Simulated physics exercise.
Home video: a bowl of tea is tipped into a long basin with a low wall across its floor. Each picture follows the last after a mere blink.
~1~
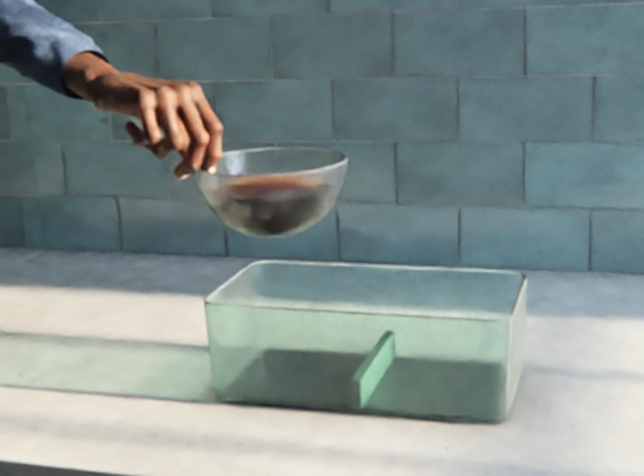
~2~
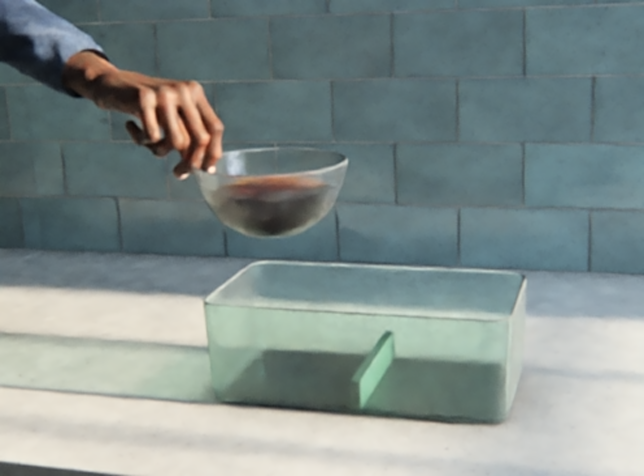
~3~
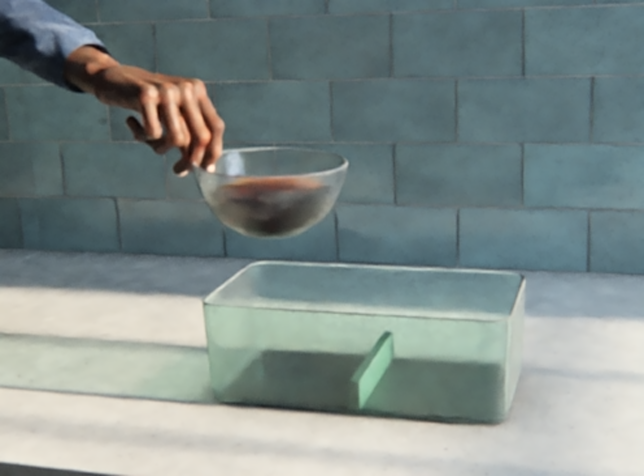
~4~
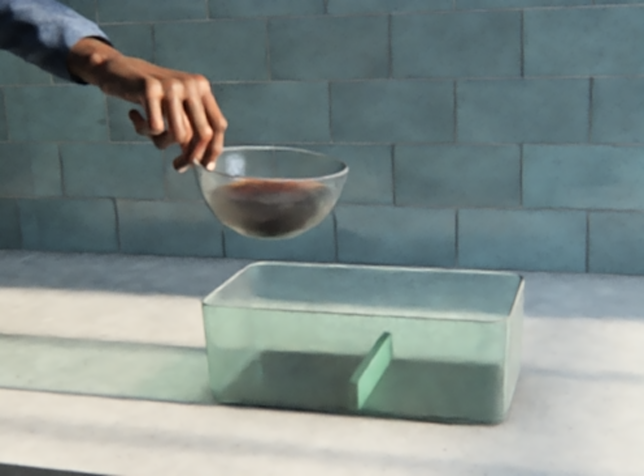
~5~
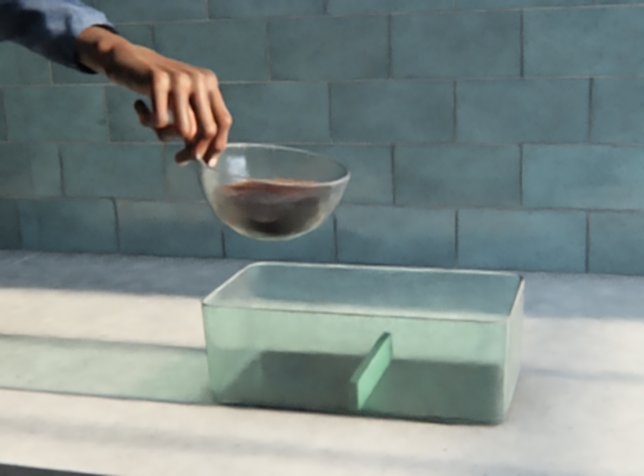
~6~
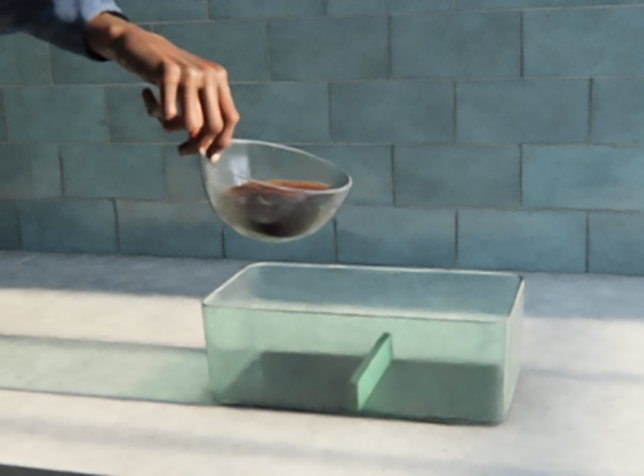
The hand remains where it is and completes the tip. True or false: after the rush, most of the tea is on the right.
True.
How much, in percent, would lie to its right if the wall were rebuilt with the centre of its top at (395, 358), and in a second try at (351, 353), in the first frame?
Around 40 per cent for the first, around 85 per cent for the second.
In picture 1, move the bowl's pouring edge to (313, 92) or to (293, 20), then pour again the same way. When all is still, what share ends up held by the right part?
The first gives 50 %, the second 50 %.
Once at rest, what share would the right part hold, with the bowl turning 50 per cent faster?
I'd say roughly 55 in every hundred ends up there.
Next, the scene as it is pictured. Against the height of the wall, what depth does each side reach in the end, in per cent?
20 left, 40 right, give or take.
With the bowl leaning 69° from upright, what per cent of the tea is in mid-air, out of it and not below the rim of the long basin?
25 in a hundred.
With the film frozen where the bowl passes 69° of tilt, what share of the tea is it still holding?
Near 45 percent is still in there.
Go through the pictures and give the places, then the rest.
In the first picture, it leans 0°; its right rim is at (344, 164); the tea meets the walls at (214, 188) and (336, 191); the long basin's rim runs from (229, 283) to (520, 297); the wall's top is at (374, 355).
In the second picture, it leans 1°; its right rim is at (343, 165); the tea meets the walls at (214, 188) and (335, 191).
In the third picture, it leans 3°; its right rim is at (344, 168); the tea meets the walls at (214, 188) and (335, 192).
In the fourth picture, it leans 6°; its right rim is at (344, 173); the tea meets the walls at (213, 189) and (336, 194).
In the fifth picture, it leans 10°; its right rim is at (346, 180); the tea meets the walls at (216, 189) and (338, 195).
In the sixth picture, it leans 16°; its right rim is at (347, 188); the tea meets the walls at (219, 191) and (342, 196).
A moment on, the tilt is 69° and 47 per cent is still to pour, 3 is left of the wall and 23 right of it.
Next, the tilt is 101° and 0 per cent is still to pour, 34 is left of the wall and 65 right of it.
Then the tilt is 108° and 0 per cent is still to pour, 34 is left of the wall and 65 right of it.
Later the tilt is 108° and 0 per cent is still to pour, 34 is left of the wall and 65 right of it.
In the end 34 per cent lies left of the wall, 65 right of it and 0 outside.
